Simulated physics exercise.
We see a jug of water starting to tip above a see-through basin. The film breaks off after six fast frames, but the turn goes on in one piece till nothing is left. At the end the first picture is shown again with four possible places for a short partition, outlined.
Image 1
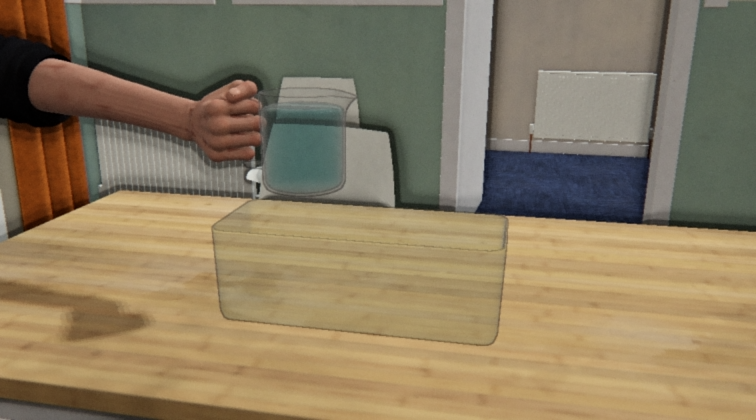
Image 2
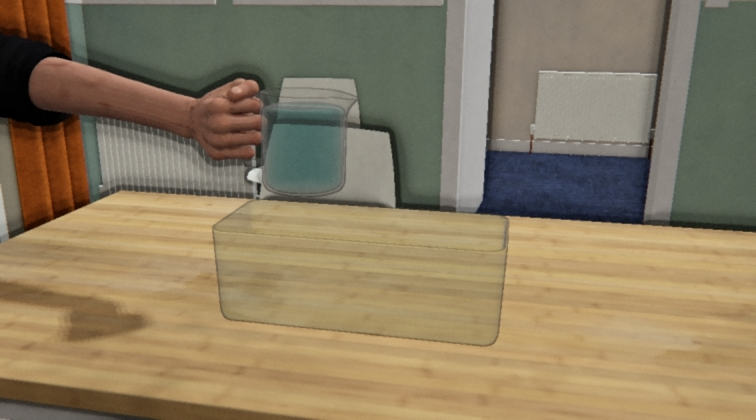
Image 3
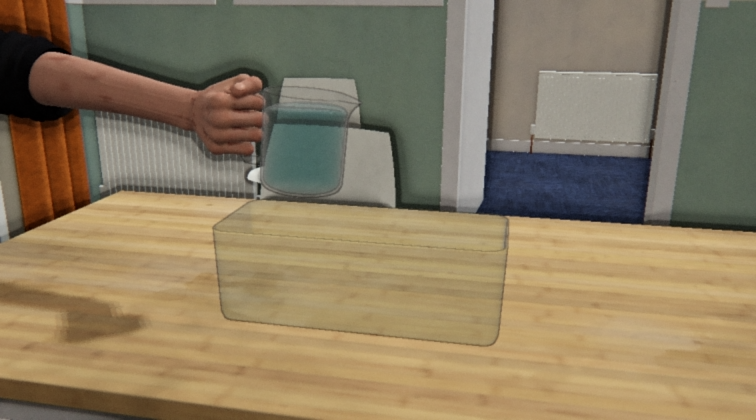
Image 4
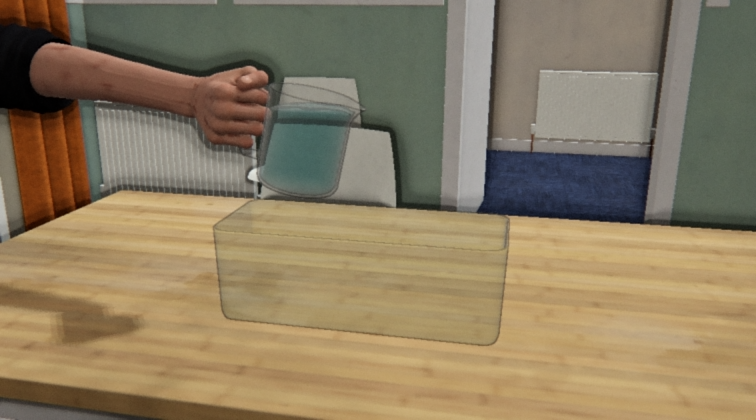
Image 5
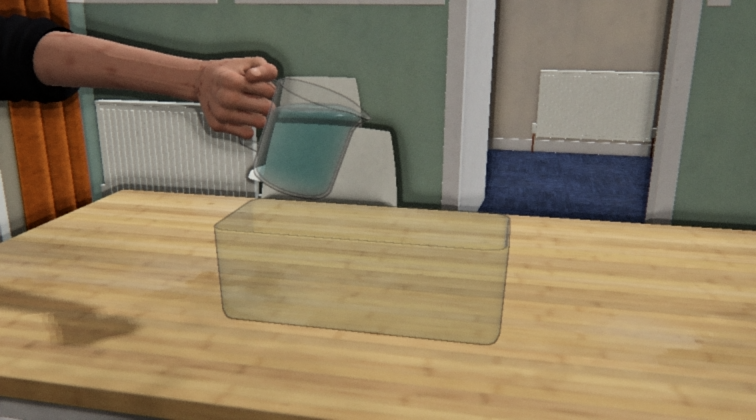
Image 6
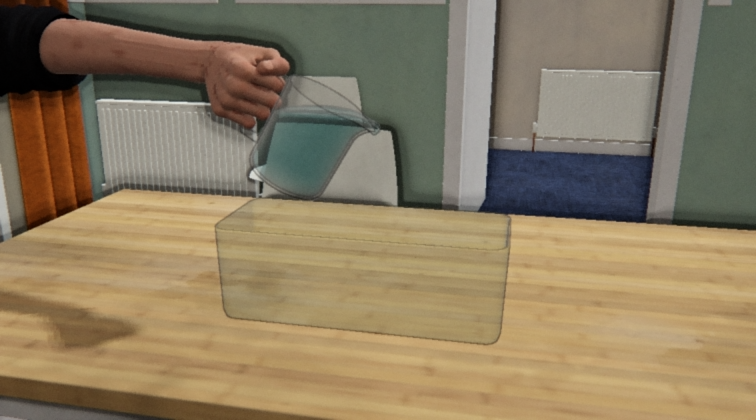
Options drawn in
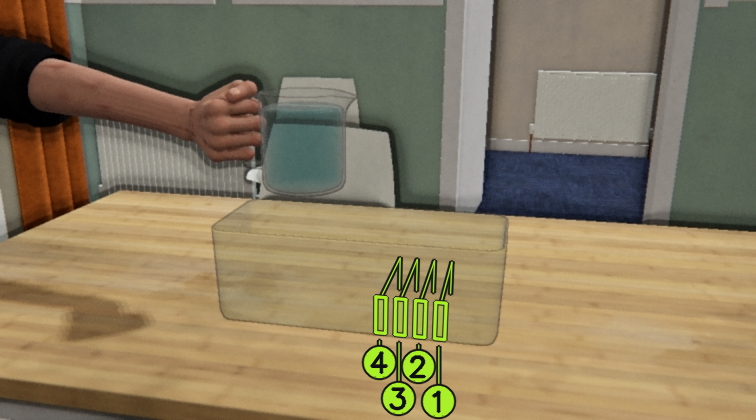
A clear jug of blue-green water, gripped by a hand reaching in from the left, starts upright and tilts steadily to the right above an empty see-through basin on a pale wooden table. The still, slightly raised view faces green walls, an orange curtain, white radiators, a white chair and a blue-floored doorway. As the fist rotates, the water shifts towards the jug's right-hand lip.
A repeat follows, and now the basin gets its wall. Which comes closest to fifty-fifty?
Slot 3.
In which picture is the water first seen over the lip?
In picture 6.
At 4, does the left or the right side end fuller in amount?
The right side.
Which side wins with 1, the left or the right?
More ends on the left.
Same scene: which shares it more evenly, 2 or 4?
The answer is 4.
On the marked copy, 1 at (438, 346); 2 at (418, 344); 3 at (399, 342); 4 at (379, 340).
Choosing 1, about 95 % ends left of the wall and 4 % right of it.
Choosing 2, about 93 % ends left of the wall and 6 % right of it.
Choosing 3, about 54 % ends left of the wall and 45 % right of it.
Choosing 4, about 19 % ends left of the wall and 81 % right of it.
